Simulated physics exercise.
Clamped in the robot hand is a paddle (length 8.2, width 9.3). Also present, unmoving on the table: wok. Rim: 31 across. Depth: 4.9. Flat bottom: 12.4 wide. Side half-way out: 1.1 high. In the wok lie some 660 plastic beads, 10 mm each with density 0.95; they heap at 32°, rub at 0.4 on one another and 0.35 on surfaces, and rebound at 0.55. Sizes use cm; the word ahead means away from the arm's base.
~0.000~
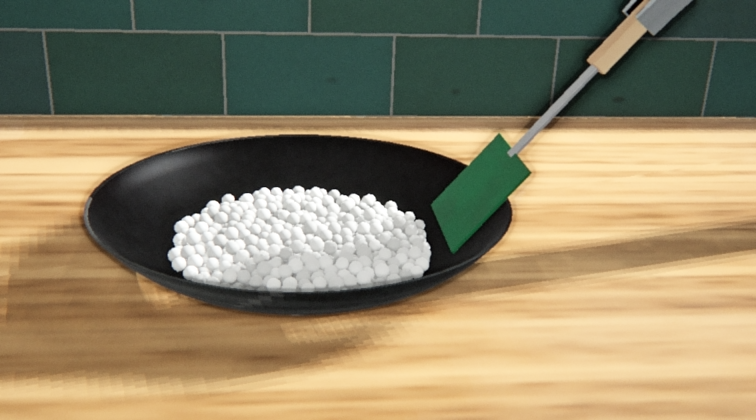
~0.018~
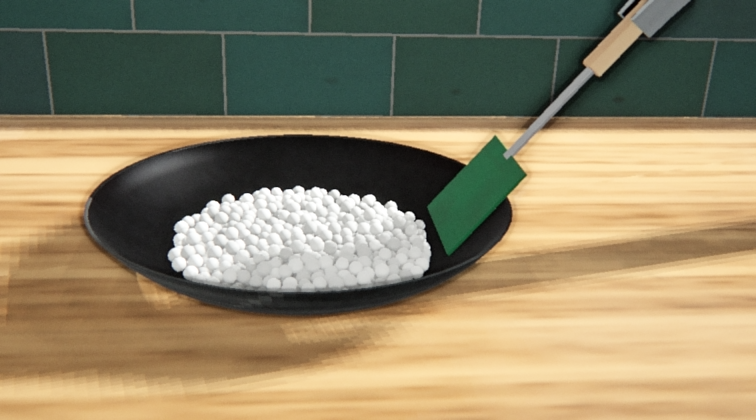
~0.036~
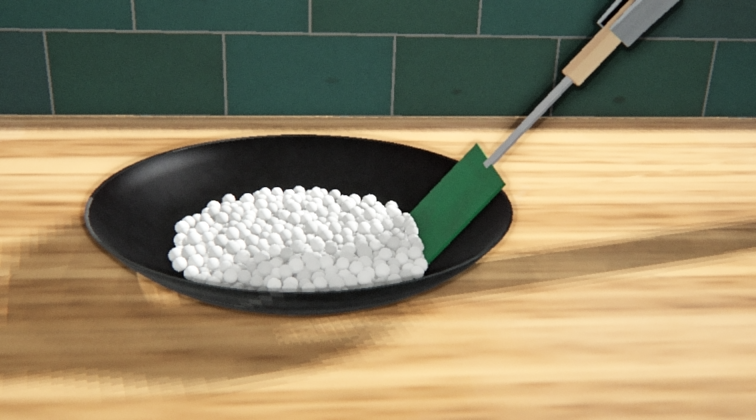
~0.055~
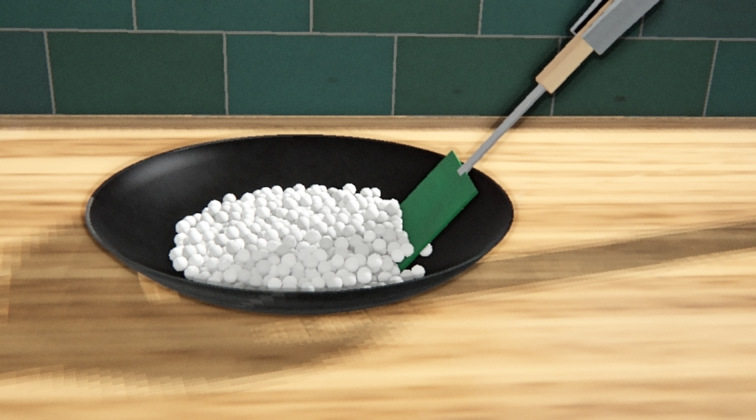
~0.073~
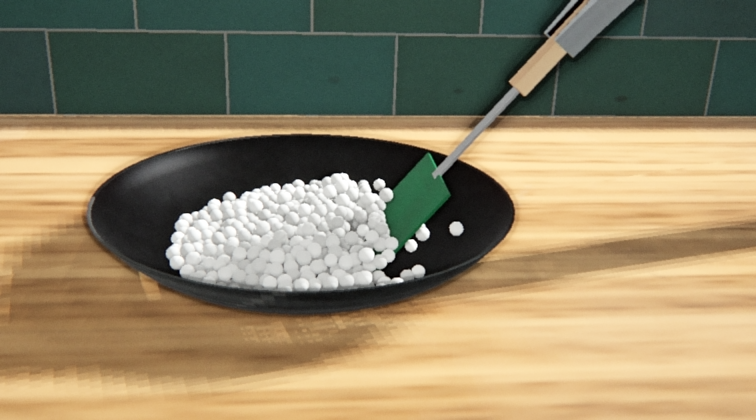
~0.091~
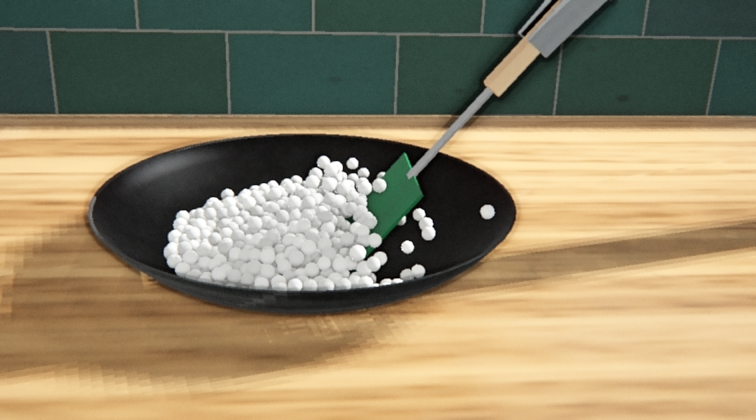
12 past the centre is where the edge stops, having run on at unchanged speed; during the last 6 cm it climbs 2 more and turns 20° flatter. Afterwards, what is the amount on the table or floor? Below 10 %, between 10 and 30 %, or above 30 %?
Above 30 %.
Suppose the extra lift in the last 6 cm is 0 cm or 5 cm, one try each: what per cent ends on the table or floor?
35 and 35 %.
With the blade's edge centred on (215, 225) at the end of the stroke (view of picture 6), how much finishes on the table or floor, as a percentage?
I'd estimate about 5 per cent.
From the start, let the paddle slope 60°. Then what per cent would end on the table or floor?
It would come to roughly 40 percent.
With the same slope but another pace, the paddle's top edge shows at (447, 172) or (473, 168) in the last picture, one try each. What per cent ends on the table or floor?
Roughly 30 and 15 percent.
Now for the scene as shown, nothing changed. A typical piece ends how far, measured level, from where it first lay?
Somewhere around 7 centimetres, I'd say.
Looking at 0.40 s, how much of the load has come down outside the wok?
Some 20 per cent of the load.
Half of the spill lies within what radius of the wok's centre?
Roughly 38 centimetres.
After 0.14 s, sloping 50°, highest piece 9 above the table; 659 in the wok, 1 on the blade or in flight.
After 0.18 s, sloping 46°, highest piece 9 above the table; 659 in the wok, 1 on the blade or in flight.
After 0.40 s, sloping 30°, highest piece 13 above the table; 410 in the wok, 139 on the table or floor, 111 on the blade or in flight.
After 1.45 s, sloping 30°, highest piece 5 above the table; 410 in the wok, 250 on the table or floor.
At rest, 410 in the wok, 250 on the table or floor. That is 38 % on the table or floor.
